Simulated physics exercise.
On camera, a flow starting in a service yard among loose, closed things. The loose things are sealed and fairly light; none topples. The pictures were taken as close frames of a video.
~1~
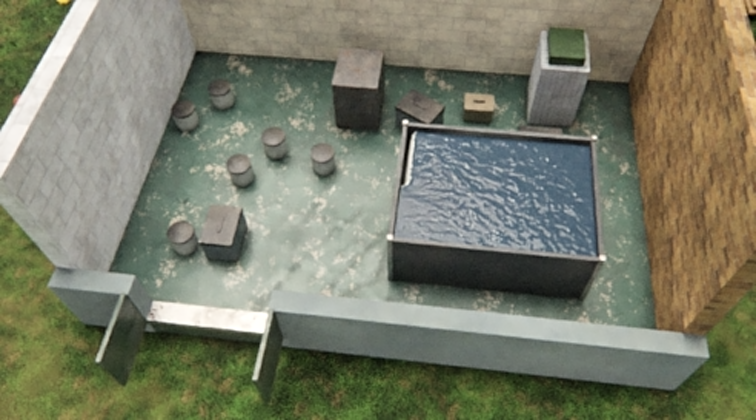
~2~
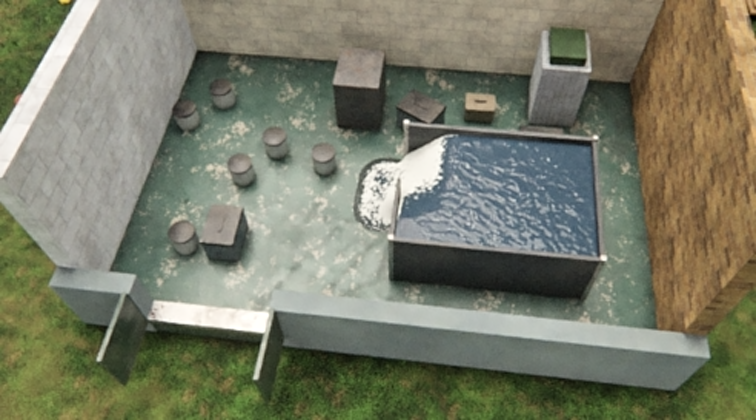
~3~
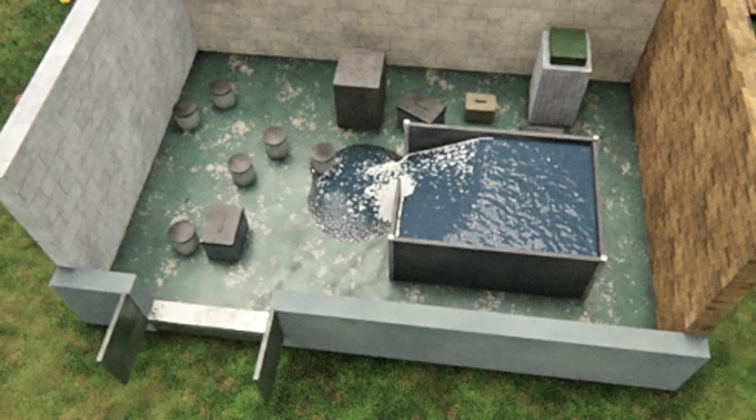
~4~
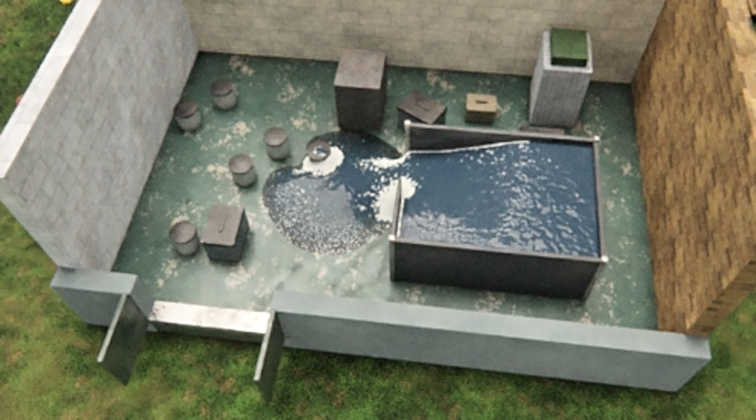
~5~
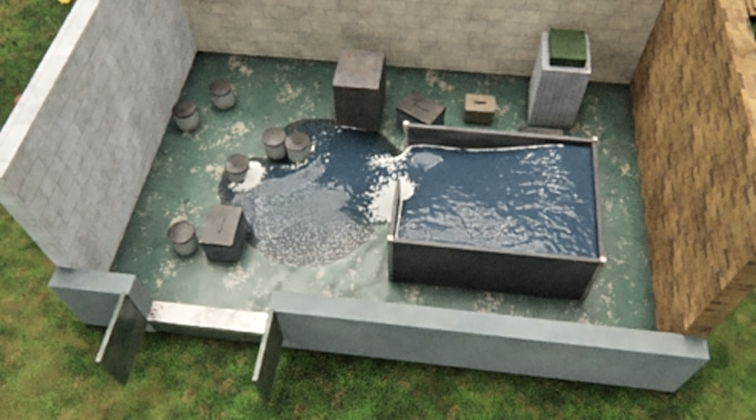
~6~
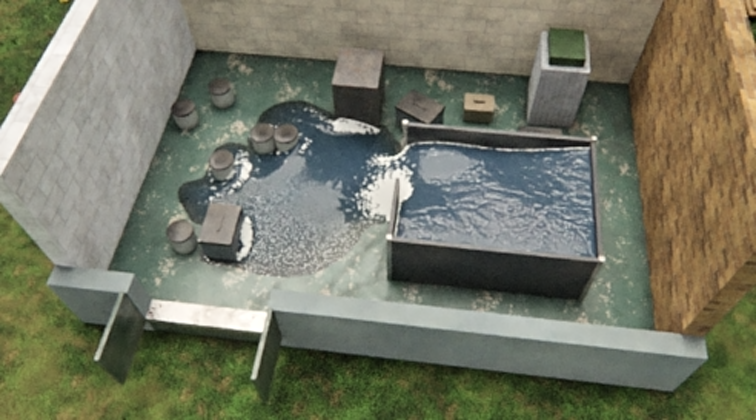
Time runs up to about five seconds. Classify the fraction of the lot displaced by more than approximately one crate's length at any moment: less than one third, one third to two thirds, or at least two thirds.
The fraction is at least two thirds.
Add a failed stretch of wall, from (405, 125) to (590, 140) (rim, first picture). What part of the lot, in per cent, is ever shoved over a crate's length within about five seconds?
90 % or thereabouts.
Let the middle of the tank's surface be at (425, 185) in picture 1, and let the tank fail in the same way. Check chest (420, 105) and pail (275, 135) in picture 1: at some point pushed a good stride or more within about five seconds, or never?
Fell short, travelled that far.
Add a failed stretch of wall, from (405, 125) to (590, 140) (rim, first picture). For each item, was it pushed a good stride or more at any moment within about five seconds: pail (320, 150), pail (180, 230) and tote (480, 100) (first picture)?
Lab note - in sequence: Travelled far enough; travelled far enough; travelled far enough.
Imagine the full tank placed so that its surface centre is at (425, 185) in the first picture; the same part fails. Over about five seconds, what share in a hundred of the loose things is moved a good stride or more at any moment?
It works out at about 80 percent.
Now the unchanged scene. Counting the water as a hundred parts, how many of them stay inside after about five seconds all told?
Close to 90 per cent, I think.
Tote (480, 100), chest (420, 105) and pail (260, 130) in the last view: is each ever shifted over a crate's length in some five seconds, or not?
Item one never gets that far, item two never gets that far, item three gets that far.
A moment on, 3 of 10 are well off their spots; 1 afloat.
Next, 7 of 10 are well off their spots; 7 afloat.
Later, 7 of 10 are well off their spots; 6 afloat.
In the end, 7 of 10 are well off their spots, and 7 have been at some point; 3 afloat.
